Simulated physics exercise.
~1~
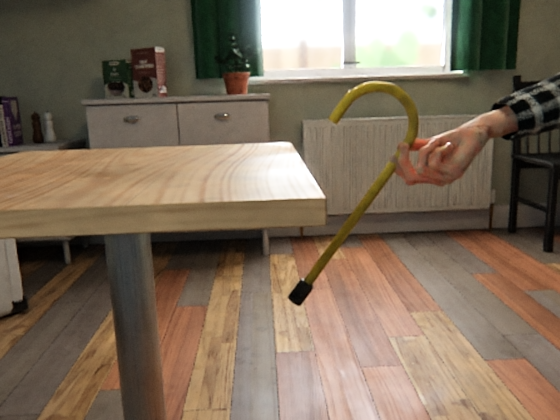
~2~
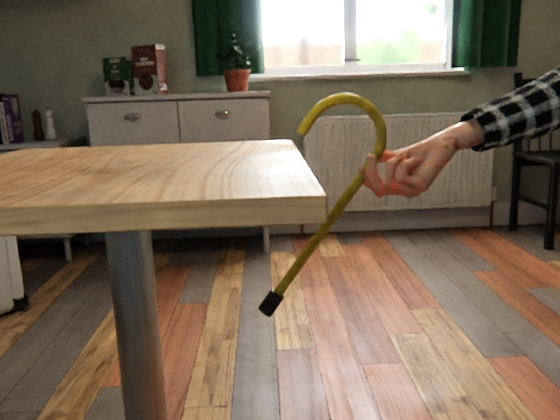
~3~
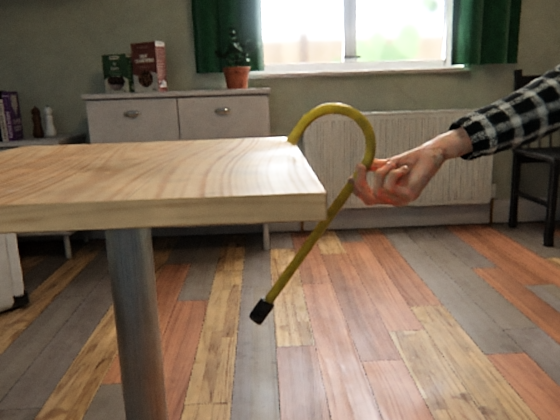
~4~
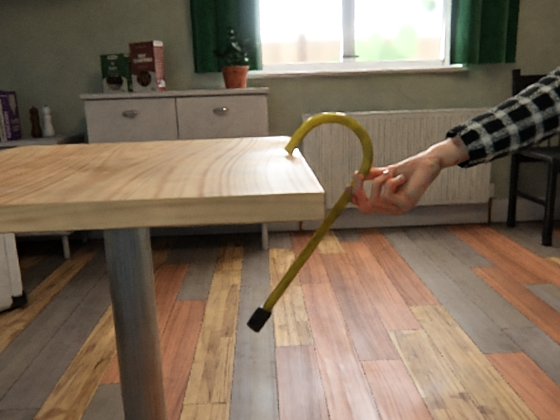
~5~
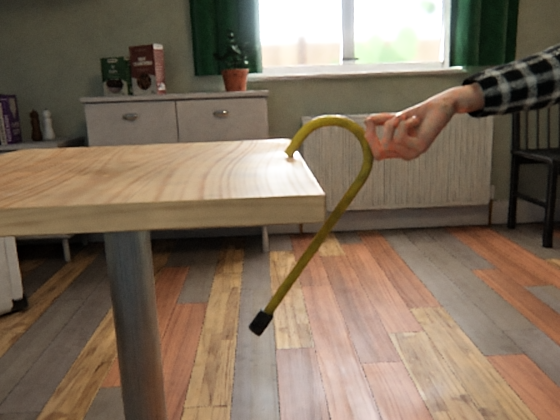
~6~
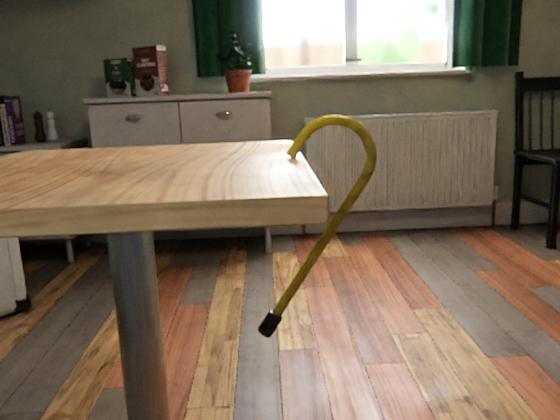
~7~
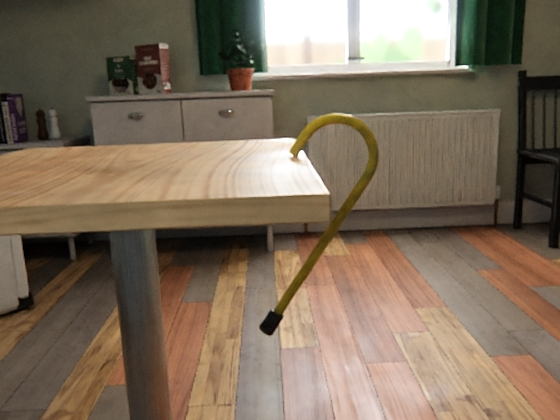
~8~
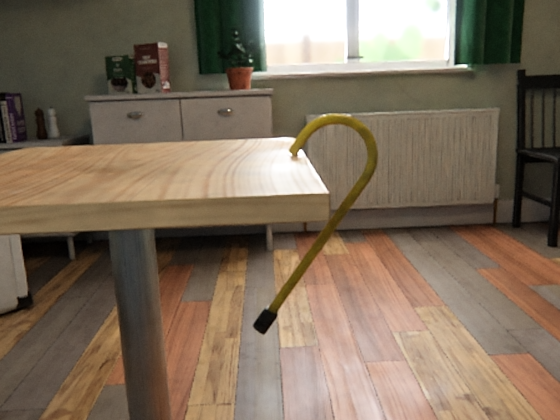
At the start, a hand in a black and white checked sleeve holds a yellow cane with a dark tip beside the right end of a wooden table, in a room with a bright window and green curtains. The hand moves the cane left and slightly down, bringing its curved handle to the table. The end of the hook comes to rest on the tabletop near the edge. The fingers then let go, and the arm draws back to the right, out of view. The cane stays still, hanging from the table edge with its shaft slanting down to the left.
